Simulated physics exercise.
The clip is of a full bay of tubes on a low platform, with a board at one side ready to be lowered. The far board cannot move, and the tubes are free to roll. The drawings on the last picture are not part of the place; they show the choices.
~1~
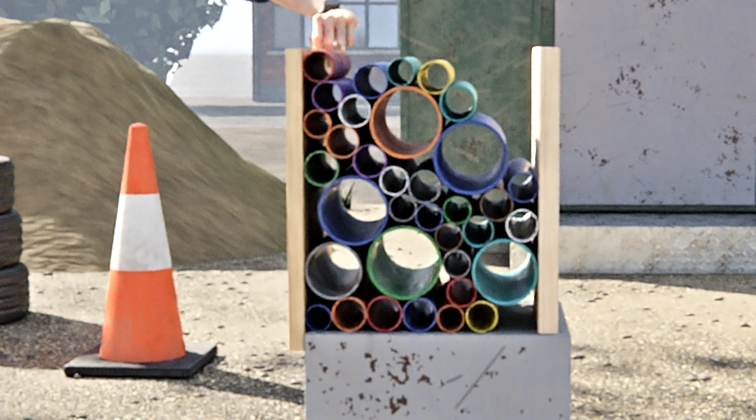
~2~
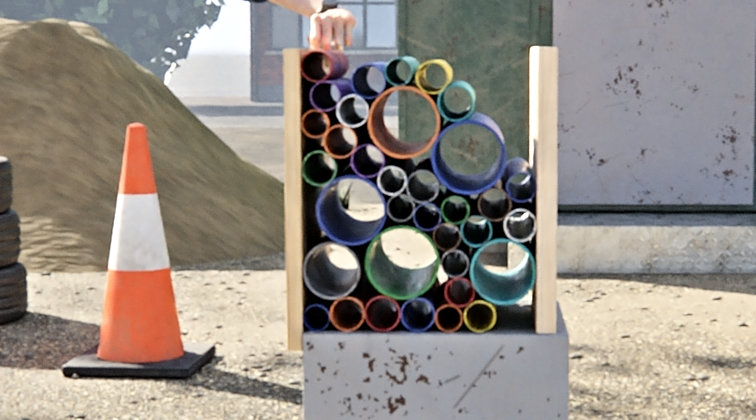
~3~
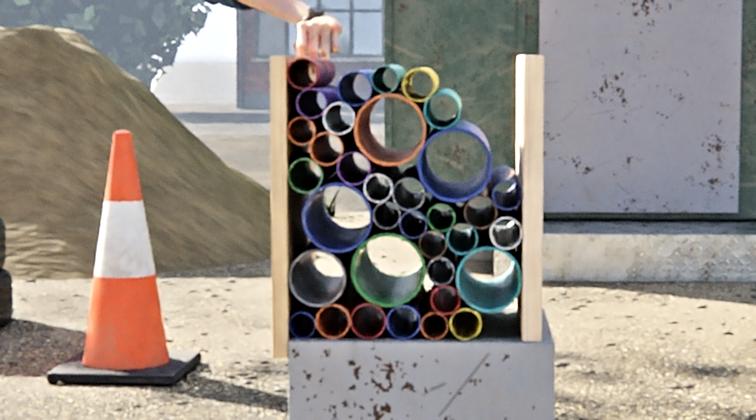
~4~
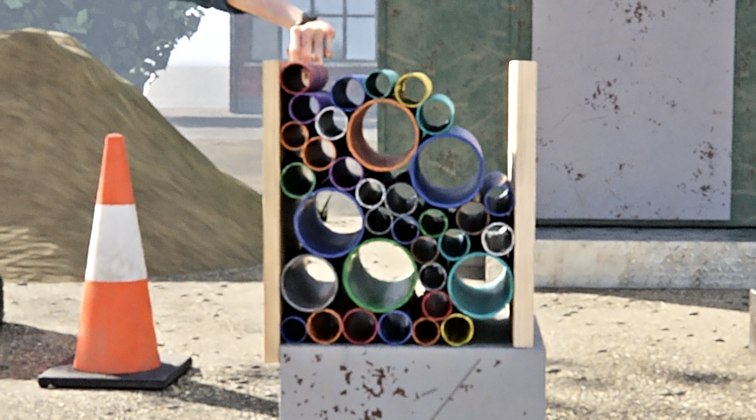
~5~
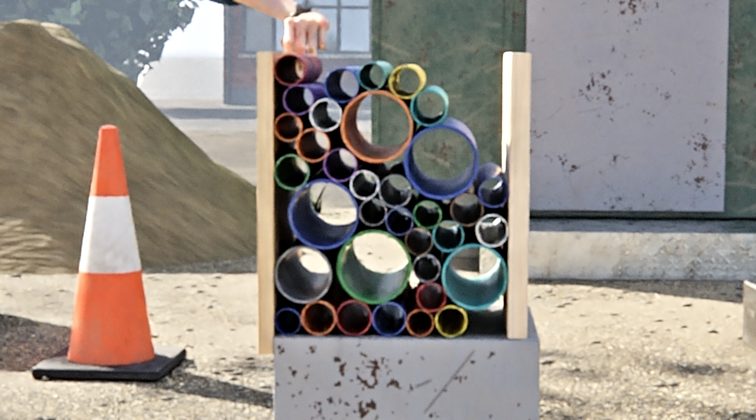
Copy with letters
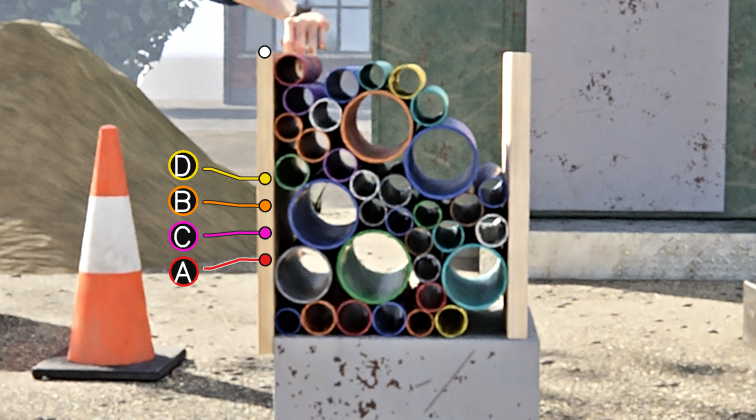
In a gravel yard beside a traffic cone and a dirt mound, a hand rests at the top left of colourful tubes stacked between two upright boards; the view shifts slightly while the tubes and boards stay still.
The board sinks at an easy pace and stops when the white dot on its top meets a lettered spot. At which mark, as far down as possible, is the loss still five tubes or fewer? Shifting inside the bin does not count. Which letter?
Down to D.
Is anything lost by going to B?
At B: Yes.
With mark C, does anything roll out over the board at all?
Yes, at C.
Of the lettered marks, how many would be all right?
One of them.
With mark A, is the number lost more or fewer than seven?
More than seven.
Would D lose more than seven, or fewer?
Fewer than seven.
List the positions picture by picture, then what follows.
The first frame shows an orange tube (406, 122); a turquoise tube (458, 103); side board (311, 188).
The second frame shows side board (309, 188); a blue tube (317, 318).
The third frame shows a yellow tube (466, 324); a blue tube (337, 218).
The fourth frame shows a white tube (370, 193); a turquoise tube (454, 245).
The fifth frame shows an orange tube (377, 126); a turquoise tube (429, 108); side board (282, 192).
On the marked copy, A at (265, 260); B at (265, 206); C at (265, 233); D at (265, 178); the white dot at (265, 52).
With D. Early on, top of the board (274, 110).
Further on, top of the board (274, 176).
At the end, top of the board (274, 178), three out over the board.
As for the rest, A more than five out over the board; B more than five out over the board; C more than five out over the board.
